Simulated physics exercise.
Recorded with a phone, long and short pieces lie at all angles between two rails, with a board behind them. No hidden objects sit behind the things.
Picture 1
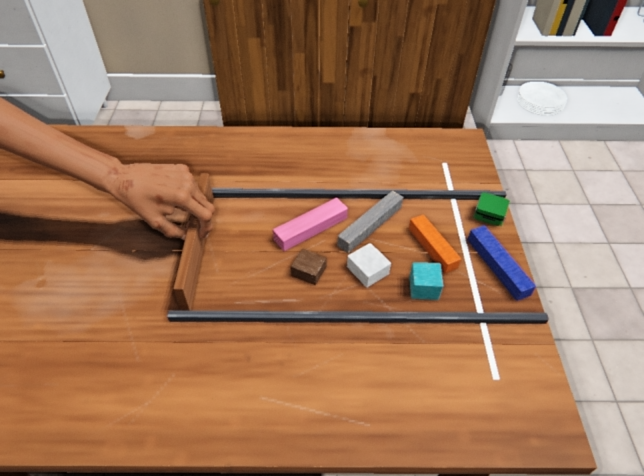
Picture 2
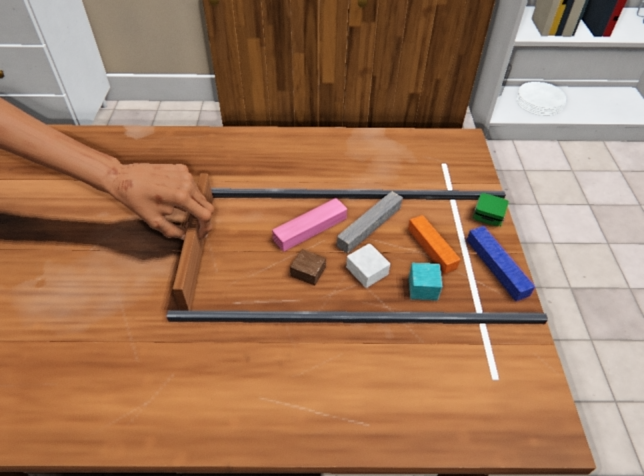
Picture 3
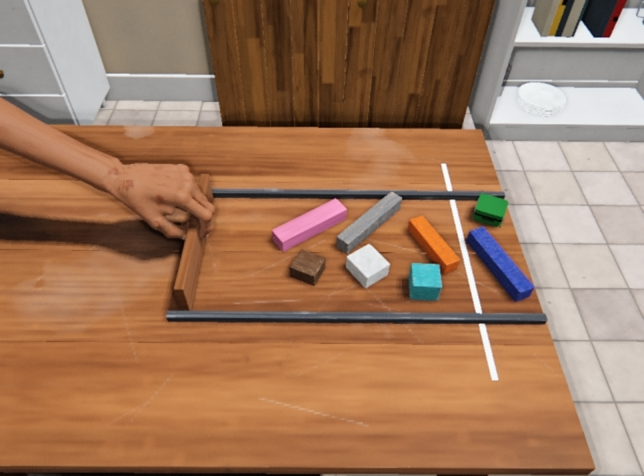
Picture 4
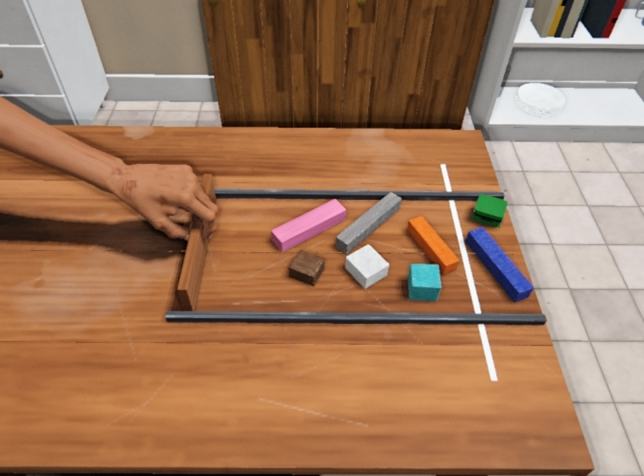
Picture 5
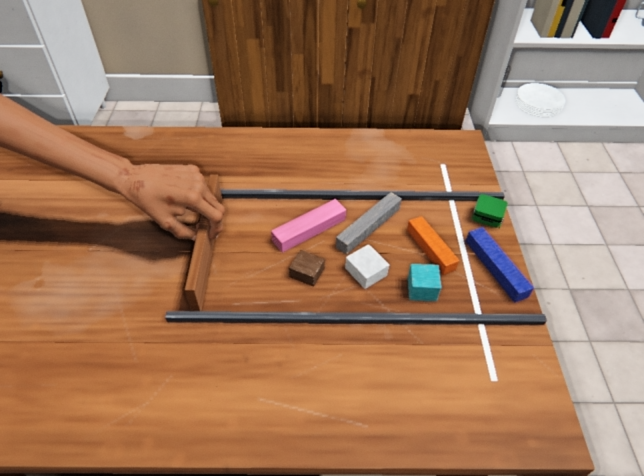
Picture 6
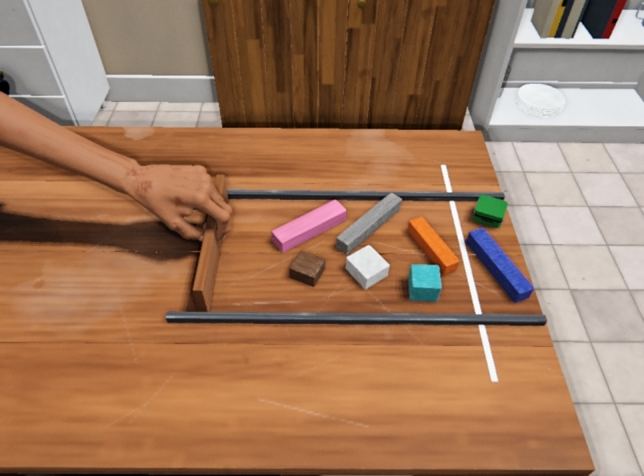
A hand reaches in from the left over a wooden table, seen from above at an angle, in a room with a tiled floor and shelves behind. It grips an upright wooden board between two dark rails, with pink, grey, brown, white, orange and teal pieces to its right, and green and blue ones beyond a white strip. The hand slides the board slightly right, while the pieces and view stay nearly still.
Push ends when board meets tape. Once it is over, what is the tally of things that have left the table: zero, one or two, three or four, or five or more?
Watch it: Hardly any - one or two - go plunging down.
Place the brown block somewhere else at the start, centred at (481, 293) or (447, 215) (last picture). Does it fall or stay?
First place: It comes off; second place: It remains in place.
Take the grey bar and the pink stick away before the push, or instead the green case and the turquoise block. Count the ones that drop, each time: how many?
The counts would be 1 and 1.
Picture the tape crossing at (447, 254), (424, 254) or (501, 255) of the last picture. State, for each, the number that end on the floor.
In that order 1, 0 and 5.
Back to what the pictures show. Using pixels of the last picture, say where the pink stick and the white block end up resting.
Final spots - pink stick (469, 224), white block (514, 273).
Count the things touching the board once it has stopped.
Looks like 3 of them, all told.
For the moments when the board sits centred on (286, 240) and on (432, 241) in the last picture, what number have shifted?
First 1, after that 7.
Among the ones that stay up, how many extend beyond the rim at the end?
Answer: 2.
Soon after, none off yet; green case at rest near (490, 213); blue bar at rest near (498, 264); orange bar at rest near (432, 245).
Then, none off yet; green case at rest near (490, 213); blue bar moved a little near (516, 262); orange bar moved about its own width near (483, 243).
At rest, the number that fall off is one or two; fallen, blue bar.
